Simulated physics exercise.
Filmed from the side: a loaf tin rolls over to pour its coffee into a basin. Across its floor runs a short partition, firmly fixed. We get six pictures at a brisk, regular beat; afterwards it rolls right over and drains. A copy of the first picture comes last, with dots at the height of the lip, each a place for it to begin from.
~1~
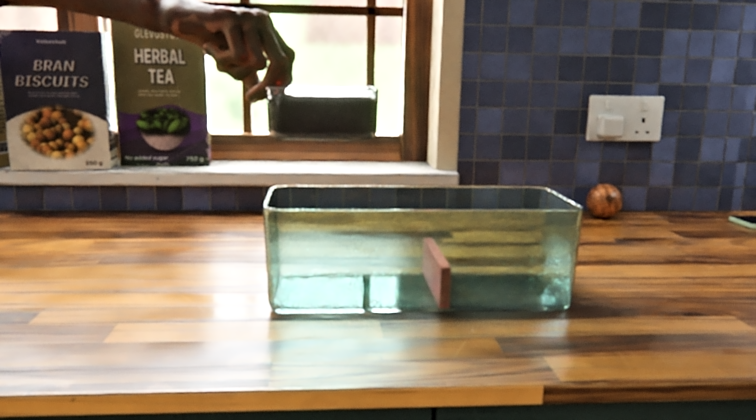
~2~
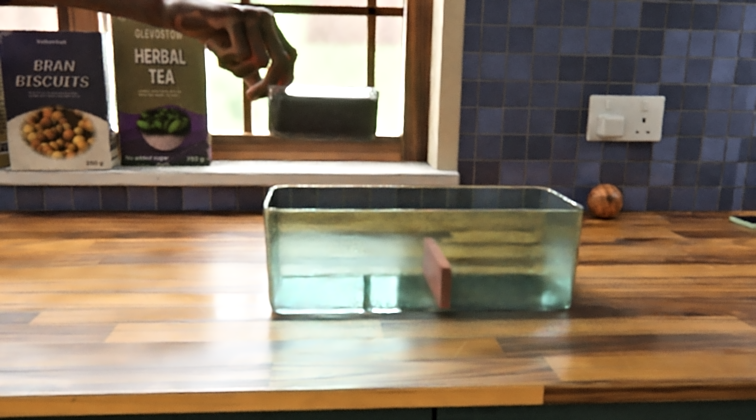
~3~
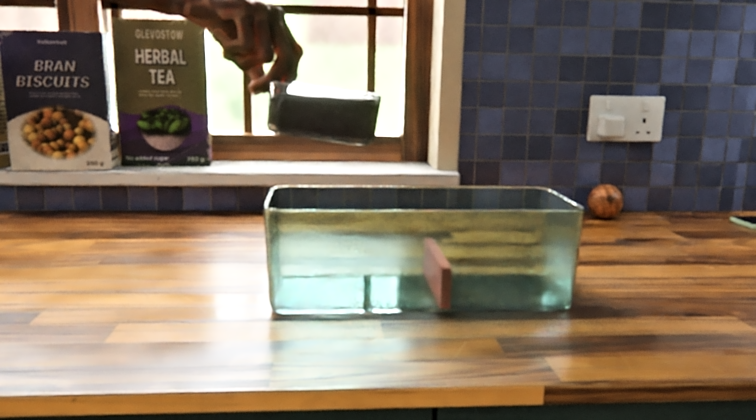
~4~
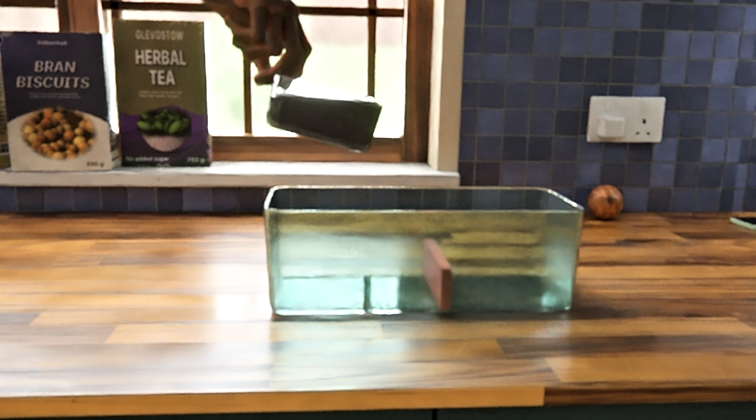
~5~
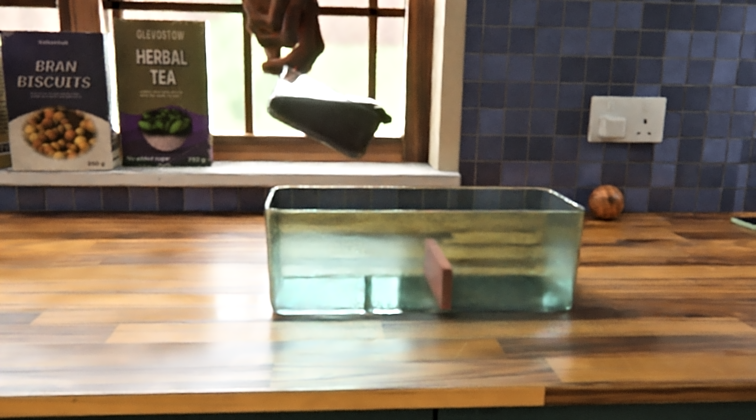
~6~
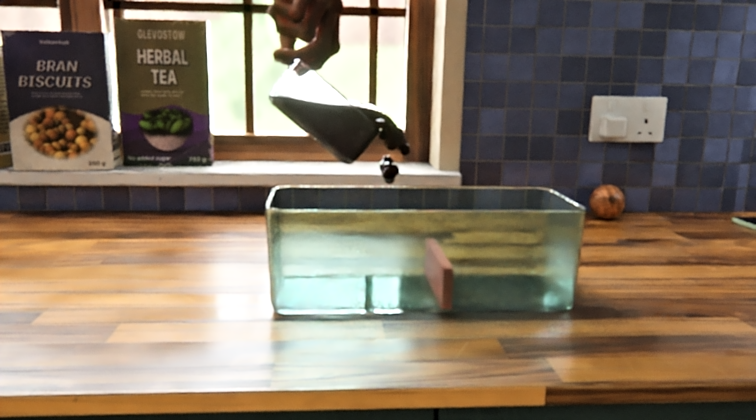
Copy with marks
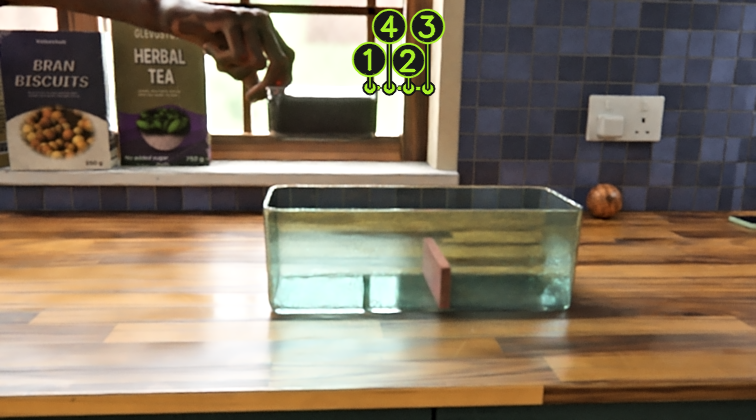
In this clip, a hand holds a container of dark liquid above a clear rectangular basin with a short reddish partition on a wooden counter, then tilts it rightward until liquid runs over the lip in a dark stream.
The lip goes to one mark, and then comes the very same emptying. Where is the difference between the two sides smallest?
4 beats the others.
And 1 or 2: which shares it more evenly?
The answer is 2.
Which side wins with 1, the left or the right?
The left side.
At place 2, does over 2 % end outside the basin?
No, it does not.
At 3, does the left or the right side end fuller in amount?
The right one.
On the marked copy, 1 at (369, 87); 2 at (408, 88); 3 at (427, 88); 4 at (389, 88).
With 1, about 92 % ends left of the wall and 7 % right of it.
With 2, about 27 % ends left of the wall and 72 % right of it.
With 3, about 19 % ends left of the wall and 81 % right of it.
With 4, about 49 % ends left of the wall and 50 % right of it.
